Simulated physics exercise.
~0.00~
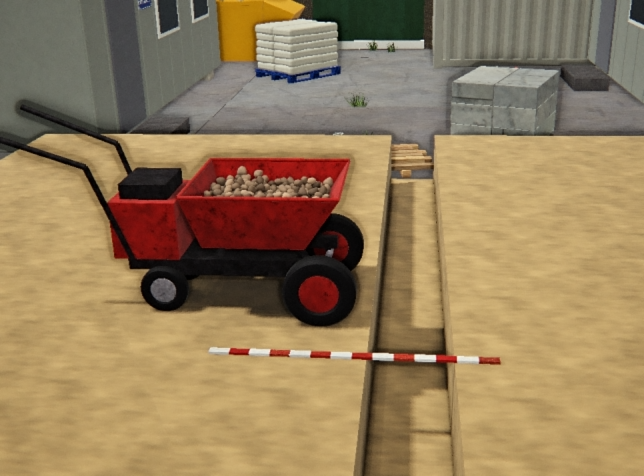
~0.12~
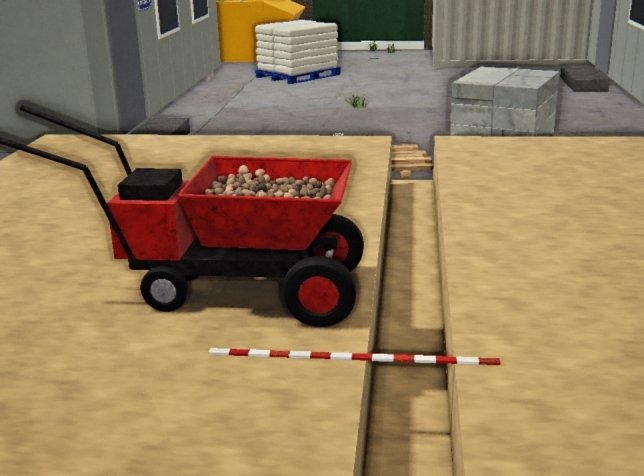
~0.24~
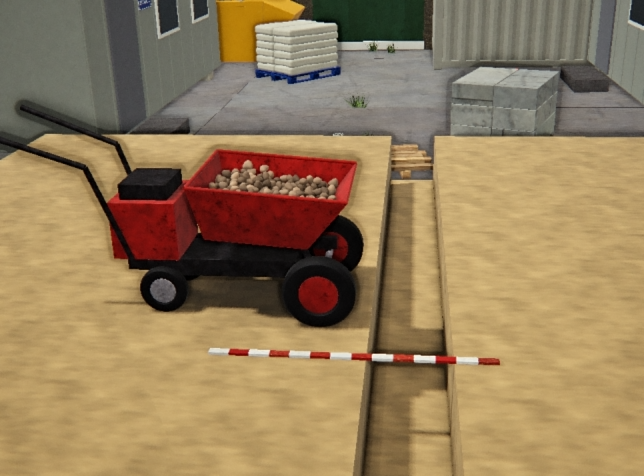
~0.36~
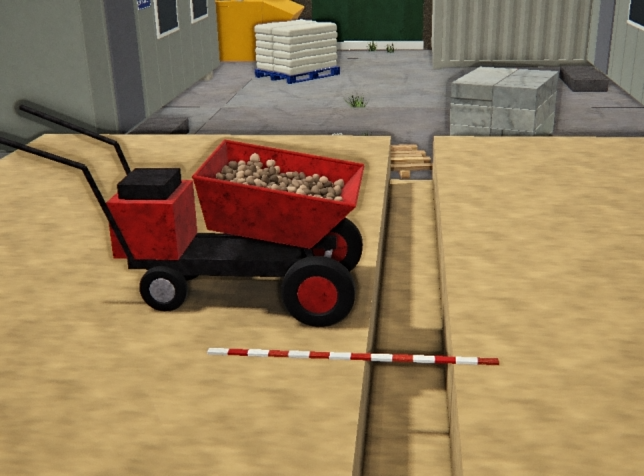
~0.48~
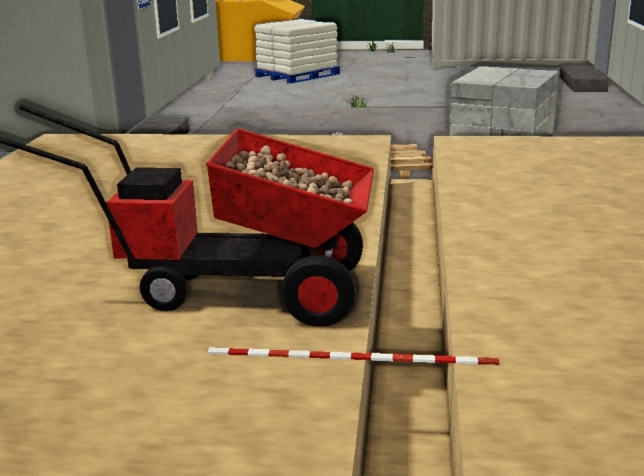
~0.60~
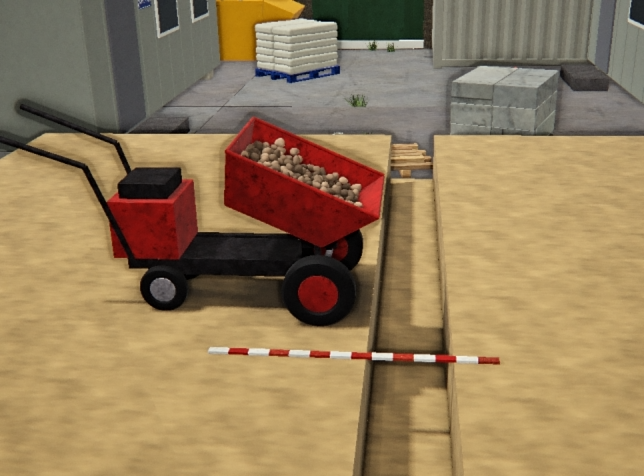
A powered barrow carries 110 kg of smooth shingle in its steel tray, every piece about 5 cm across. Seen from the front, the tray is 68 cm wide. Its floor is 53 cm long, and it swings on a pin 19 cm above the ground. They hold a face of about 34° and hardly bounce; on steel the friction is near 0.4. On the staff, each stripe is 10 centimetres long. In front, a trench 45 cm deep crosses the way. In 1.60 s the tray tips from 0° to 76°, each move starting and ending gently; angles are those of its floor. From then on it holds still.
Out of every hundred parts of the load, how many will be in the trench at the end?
Close to 42 in every hundred.
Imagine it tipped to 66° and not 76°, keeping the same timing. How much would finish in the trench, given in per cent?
Around 55 per cent would finish in the trench.
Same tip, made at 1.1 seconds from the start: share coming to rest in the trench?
I'd put it at roughly 40 per cent.
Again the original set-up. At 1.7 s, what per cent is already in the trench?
Around 20 per cent of it.
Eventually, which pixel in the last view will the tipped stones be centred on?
The resting stones are centred at roughly (465, 298).
After 1.2 s the floor is at 64°; 100 % in the tray; the foremost stones are at (430, 247).
After 1.7 s the floor is at 76°; 34 % in the tray, 18 % in the trench, 47 % past the trench; the foremost stones are at (567, 311).
After 2.0 s the floor is at 76°; 9 % in the tray, 31 % in the trench, 60 % past the trench; the foremost stones are past the picture's edge.
After 4.0 s the floor is at 76°; 0 % in the tray, 42 % in the trench, 58 % past the trench; the foremost stones are past the picture's edge.
